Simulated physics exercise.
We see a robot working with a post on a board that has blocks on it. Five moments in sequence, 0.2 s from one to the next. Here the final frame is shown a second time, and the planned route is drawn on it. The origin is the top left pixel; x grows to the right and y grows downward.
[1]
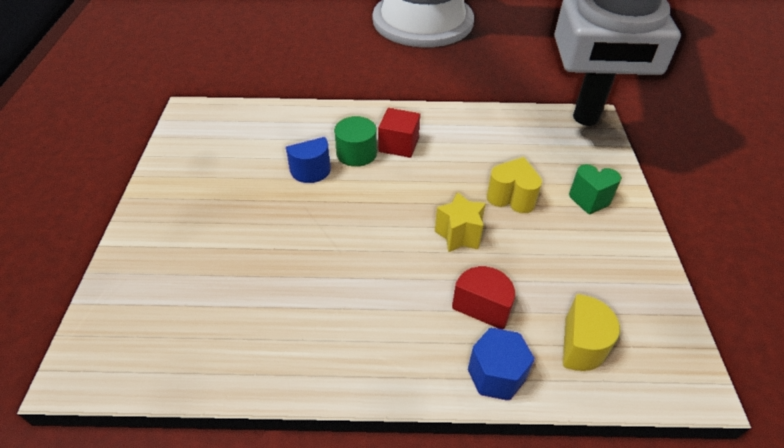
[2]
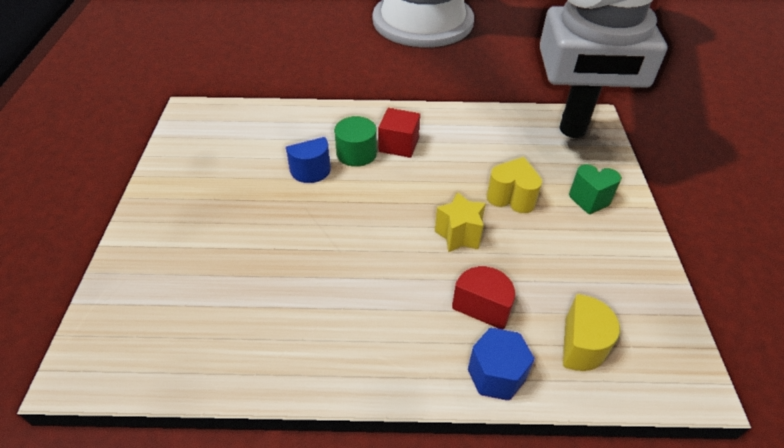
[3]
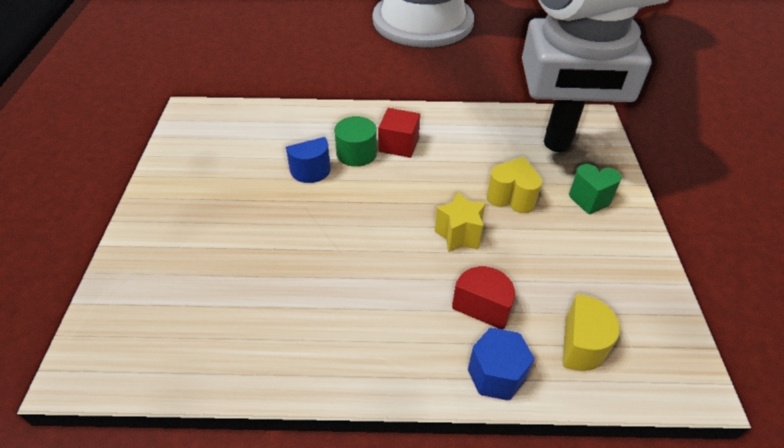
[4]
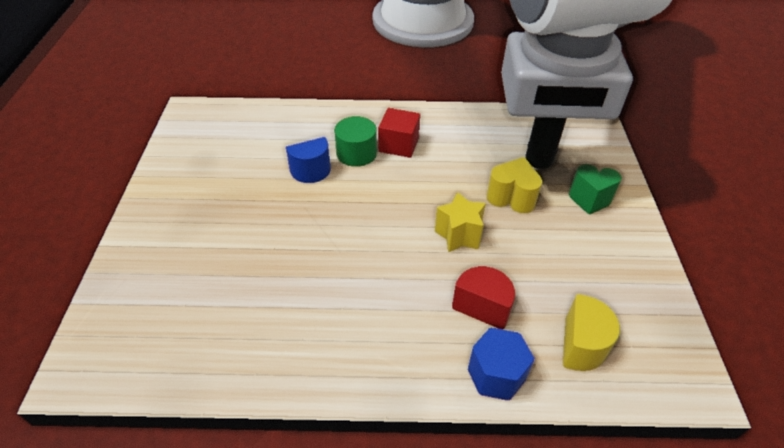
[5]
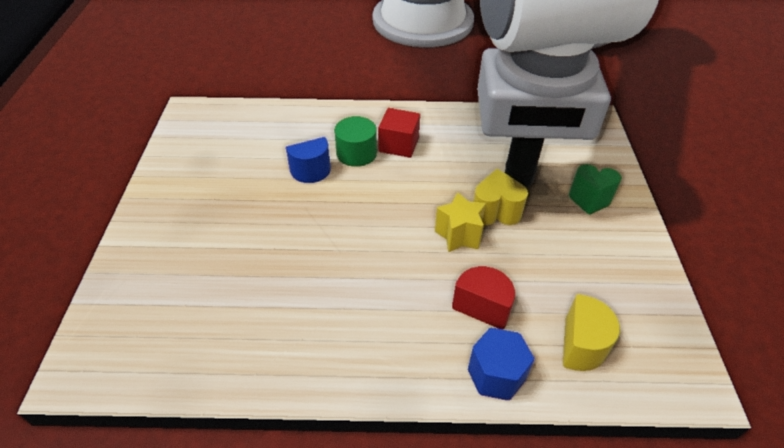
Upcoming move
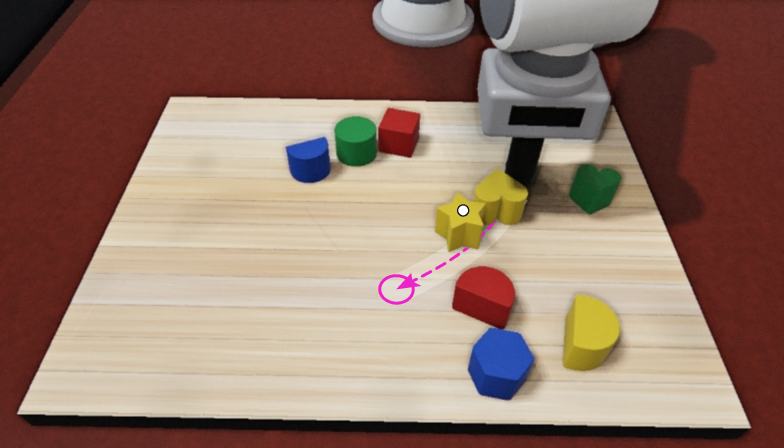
A grey and white robot arm with a black post works over a pale wooden board on a dark red surface, seen from a fixed, raised view. Blue, green and red blocks sit at upper left, a yellow star, yellow heart and green heart at right, and red, yellow and blue blocks below. The post moves down and left from the upper right, then nudges the yellow heart slightly toward the star.
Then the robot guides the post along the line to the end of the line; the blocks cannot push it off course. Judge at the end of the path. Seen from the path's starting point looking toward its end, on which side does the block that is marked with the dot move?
The shift is rightward.
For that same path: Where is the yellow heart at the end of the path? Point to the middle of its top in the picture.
I'd place it at (366, 286), taking the centre of its top.
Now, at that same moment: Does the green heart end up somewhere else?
No, I don't think so.
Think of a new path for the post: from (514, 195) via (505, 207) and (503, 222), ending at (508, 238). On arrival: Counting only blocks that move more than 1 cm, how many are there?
Expect two.
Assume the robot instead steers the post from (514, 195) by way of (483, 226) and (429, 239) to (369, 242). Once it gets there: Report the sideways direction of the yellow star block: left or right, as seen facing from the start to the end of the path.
Moves left.
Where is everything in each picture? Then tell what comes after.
In the first picture, lower end of the post at (586, 119), tops of blocks, yellow star block at (463, 210), red D-shaped block at (488, 284), yellow heart at (518, 173), green heart at (600, 176).
In the second picture, post at (572, 131), blocks as before.
In the third picture, post at (557, 145), blocks as before.
In the fourth picture, post at (539, 161), blocks as before.
In the fifth picture, post at (518, 179), yellow star block at (463, 210), red D-shaped block at (488, 284), yellow heart at (501, 187), green heart at (600, 176).
The drawn path runs from (514, 195) over (470, 246) to (396, 289); the dot is on the yellow star block.
The first path, step by step. One third of the way, post at (490, 214); yellow star block at (428, 238), turned 35° clockwise; yellow heart at (469, 224).
Two thirds of the way, post at (450, 247); yellow star block at (375, 266), turned 45° clockwise; yellow heart at (422, 256), turned 15° clockwise.
At the end, post at (397, 274); yellow star block at (315, 292), turned 55° clockwise; red D-shaped block not moved; yellow heart at (366, 286), turned 10° clockwise; green heart not moved.
